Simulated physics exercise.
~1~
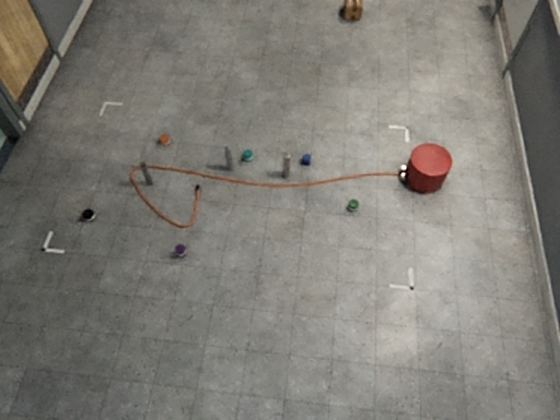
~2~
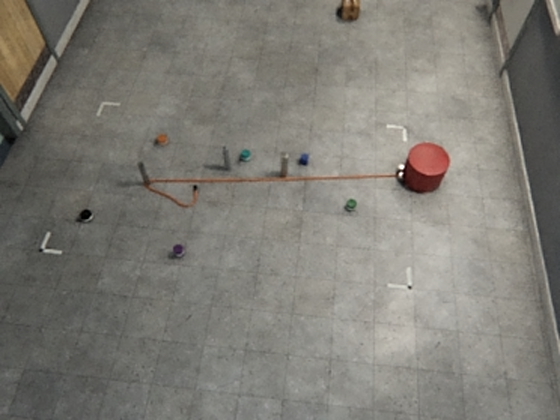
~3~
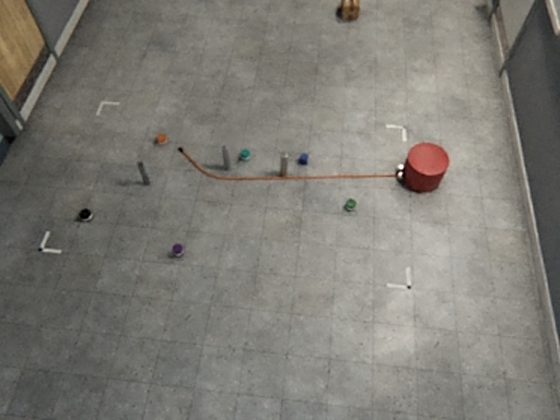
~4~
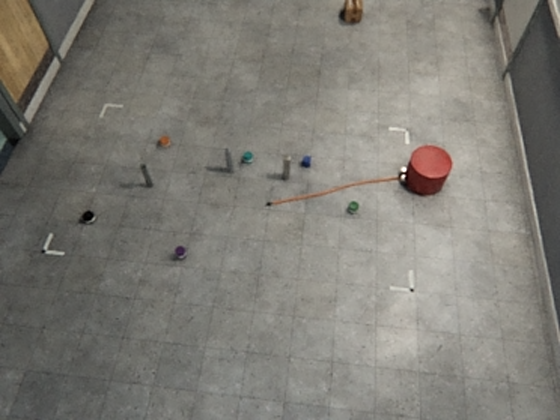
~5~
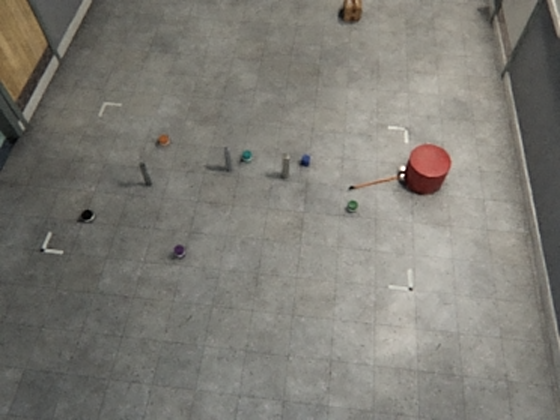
On a grey tiled hallway floor, an orange lead looped round upright posts among six small coloured containers is drawn rightward into a red reel, its free end slipping clear of the posts until only a short length remains out, the containers still in their places.
